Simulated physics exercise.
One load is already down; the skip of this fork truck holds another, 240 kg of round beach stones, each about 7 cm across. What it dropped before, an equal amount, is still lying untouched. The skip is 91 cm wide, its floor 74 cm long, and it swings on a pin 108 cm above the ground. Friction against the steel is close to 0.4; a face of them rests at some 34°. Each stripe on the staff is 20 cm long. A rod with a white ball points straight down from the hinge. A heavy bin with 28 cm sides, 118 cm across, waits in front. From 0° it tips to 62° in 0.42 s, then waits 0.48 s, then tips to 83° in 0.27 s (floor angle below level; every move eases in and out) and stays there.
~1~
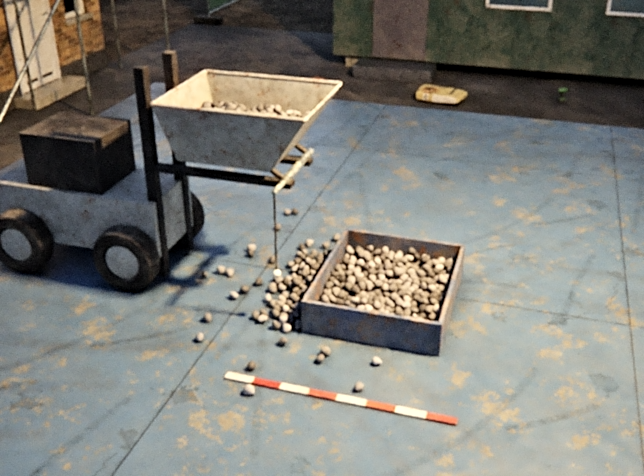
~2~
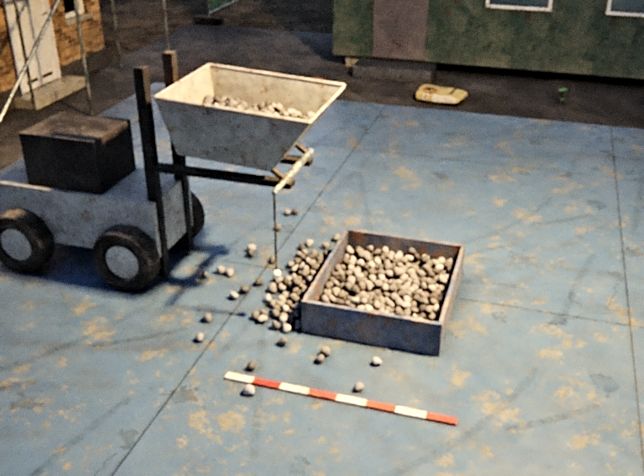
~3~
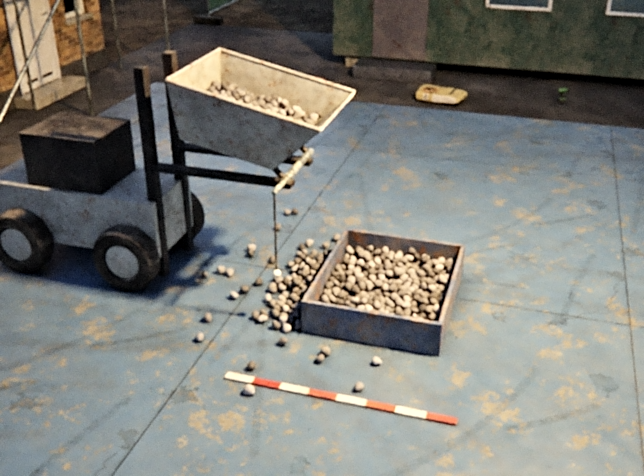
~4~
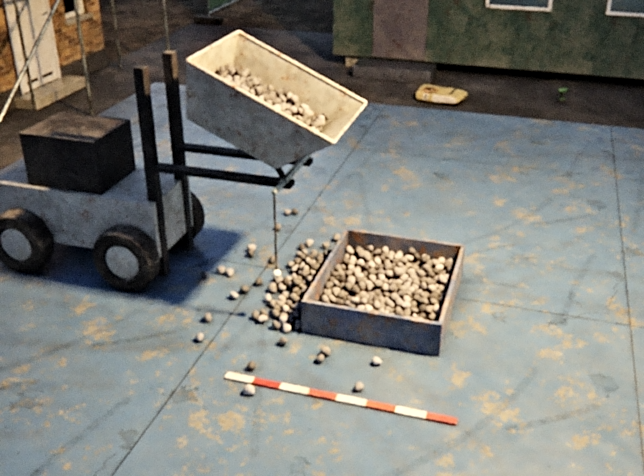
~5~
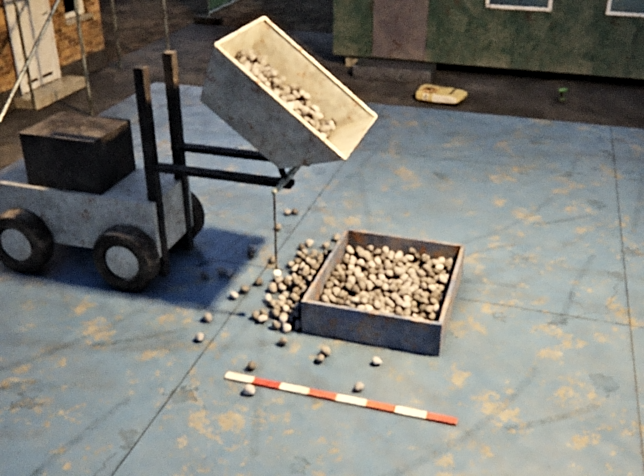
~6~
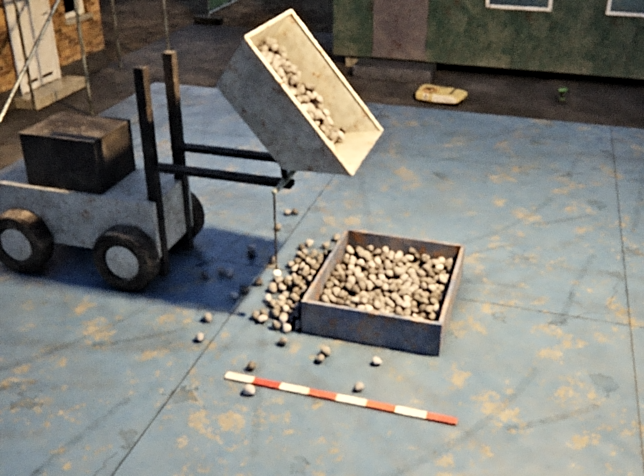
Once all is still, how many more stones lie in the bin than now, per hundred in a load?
Some 51 per cent is added.
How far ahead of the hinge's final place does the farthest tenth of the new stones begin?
Roughly 250 cm ahead of it.
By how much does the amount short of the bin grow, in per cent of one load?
Some 0 per cent of a load.
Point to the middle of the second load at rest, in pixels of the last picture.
Near (445, 297).
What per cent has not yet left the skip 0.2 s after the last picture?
About 100 per cent.
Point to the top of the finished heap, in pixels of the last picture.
Around (436, 276).
Then, 0.1 s after the last picture the floor is at 62°; in per cent of one load, 100 in the skip, 24 short of the bin, 74 in the bin, 1 beside or beyond the bin; the foremost stones are at (443, 305).
Then, 0.2 s after the last picture the floor is at 62°; in per cent of one load, 99 in the skip, 24 short of the bin, 75 in the bin, 1 beside or beyond the bin; the foremost stones are at (445, 305).
Then, 1.3 s after the last picture the floor is at 83°; in per cent of one load, 4 in the skip, 24 short of the bin, 123 in the bin, 49 beside or beyond the bin; the foremost stones are past the picture's edge.
Then, 3.7 s after the last picture the floor is at 83°; in per cent of one load, 0 in the skip, 24 short of the bin, 126 in the bin, 50 beside or beyond the bin; the foremost stones are past the picture's edge. Net gain in the bin, 51.
